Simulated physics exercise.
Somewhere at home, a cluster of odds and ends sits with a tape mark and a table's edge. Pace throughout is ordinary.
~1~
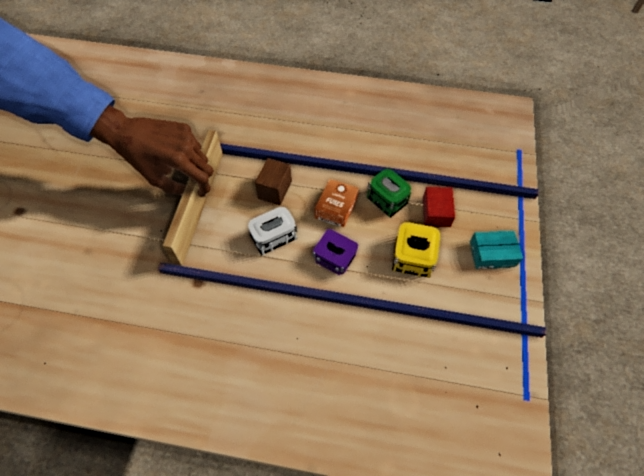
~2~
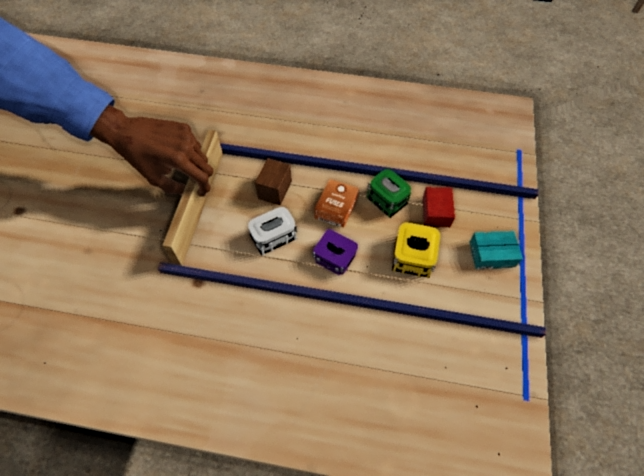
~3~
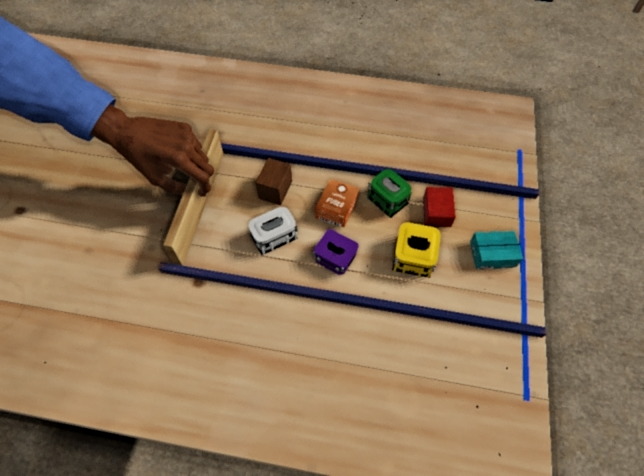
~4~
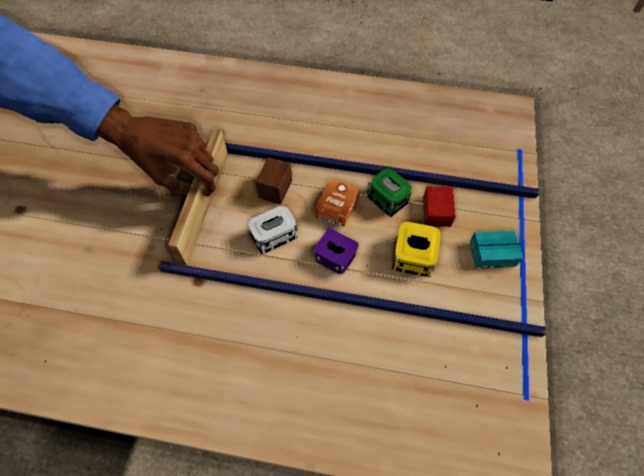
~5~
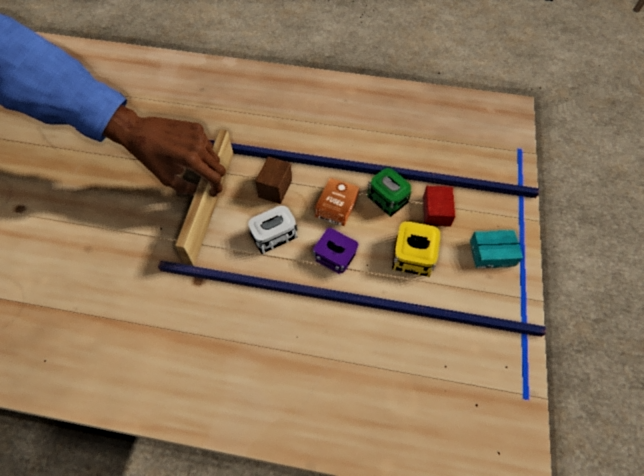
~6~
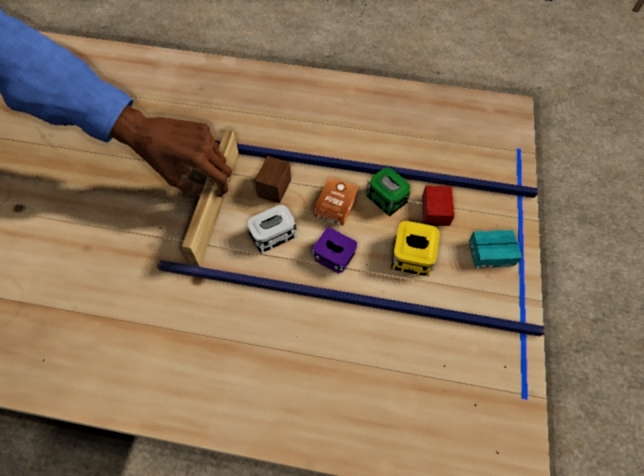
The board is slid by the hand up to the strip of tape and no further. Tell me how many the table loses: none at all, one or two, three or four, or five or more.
The push knocks at least five off.
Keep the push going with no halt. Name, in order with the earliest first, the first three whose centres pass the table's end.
The order goes the red block, the turquoise box, and then the green case.
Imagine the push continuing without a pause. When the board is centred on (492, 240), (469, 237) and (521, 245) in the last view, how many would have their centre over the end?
Respectively 3, 3 and 5.
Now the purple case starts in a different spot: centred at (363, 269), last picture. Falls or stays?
In the end the purple case ends up on top.
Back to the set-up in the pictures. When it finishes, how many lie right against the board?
It ends up touching 3.
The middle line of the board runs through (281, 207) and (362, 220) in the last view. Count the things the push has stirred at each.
I count 2 first and 6 after.
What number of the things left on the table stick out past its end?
I make it 3.
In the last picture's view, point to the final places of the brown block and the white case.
The first near (539, 219), the second near (540, 259).
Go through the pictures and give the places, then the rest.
Turquoise box (495, 250); red block (439, 207); yellow case (416, 250); board (196, 196); tape (522, 257), in the first frame.
Red block (438, 207); white case (273, 231), in the second frame.
Yellow case (416, 250); brown block (274, 182), in the third frame.
Turquoise box (496, 250); purple case (336, 252), in the fourth frame.
Red block (439, 206); orange box (337, 202), in the fifth frame.
Turquoise box (494, 249); red block (438, 206); yellow case (415, 249); board (213, 196); tape (522, 256), in the sixth frame.
Soon after, none off yet; turquoise box at rest near (494, 249); red block at rest near (438, 206); yellow case at rest near (415, 249).
Then, none off yet; turquoise box moved a little near (512, 255); red block moved well along near (532, 225); yellow case moved about its own width near (472, 255).
At rest, the number that fall off is five or more; fallen, orange box, green case, yellow case, red block and turquoise box.
